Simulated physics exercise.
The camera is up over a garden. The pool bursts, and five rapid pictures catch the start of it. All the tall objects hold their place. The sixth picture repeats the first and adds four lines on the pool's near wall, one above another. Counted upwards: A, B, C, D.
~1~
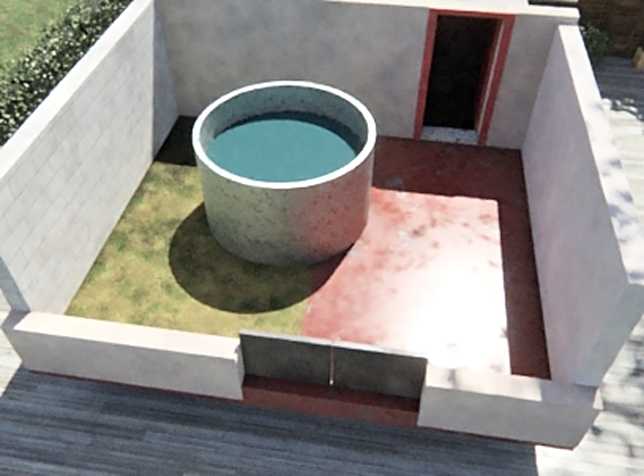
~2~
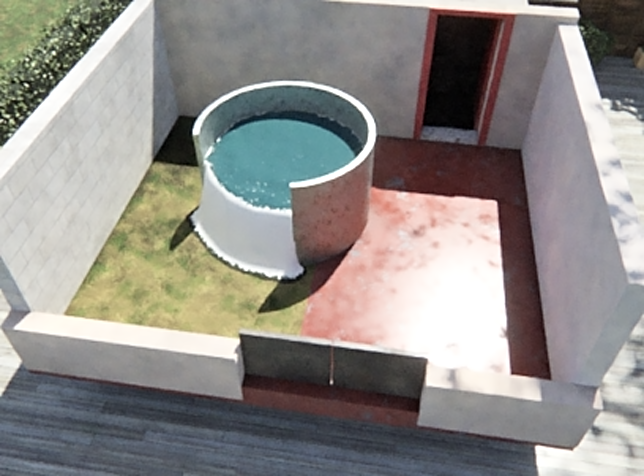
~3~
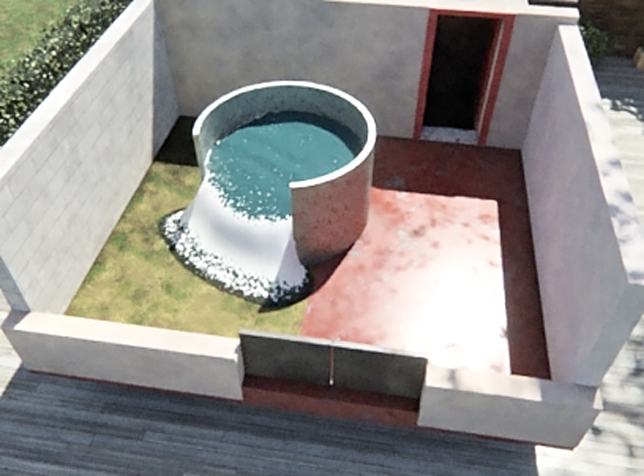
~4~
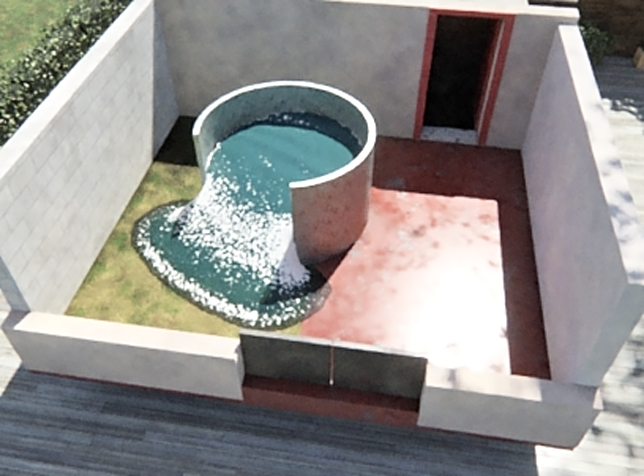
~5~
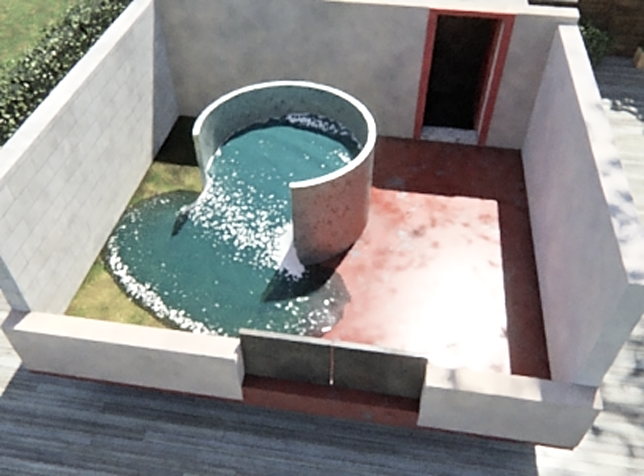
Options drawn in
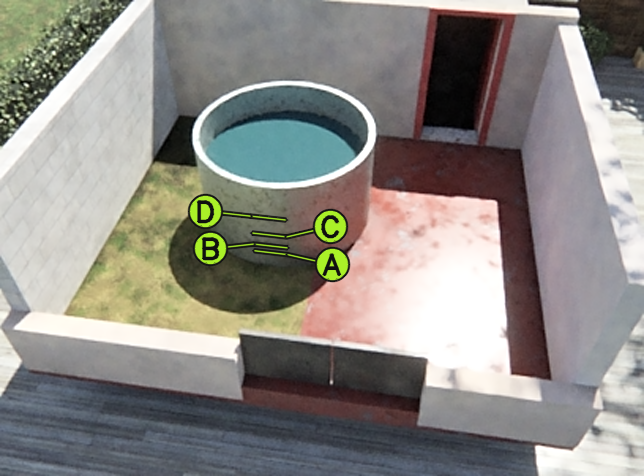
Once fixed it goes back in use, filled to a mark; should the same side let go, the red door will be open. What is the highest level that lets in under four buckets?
Go for C.
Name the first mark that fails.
The answer is D.
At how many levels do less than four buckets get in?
Three of the four.
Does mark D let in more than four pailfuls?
Yes, that goes wrong.
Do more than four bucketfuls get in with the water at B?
No, not at all.
On the marked copy, A at (271, 252); B at (270, 245); C at (269, 234); D at (268, 218); from the bottom up A, B, C, D.
If A is chosen, nothing gets over.
If B is chosen, nothing gets over.
If C is chosen, a splash gets over, under a bucket.
If D is chosen, about 8 bucketfuls get in.
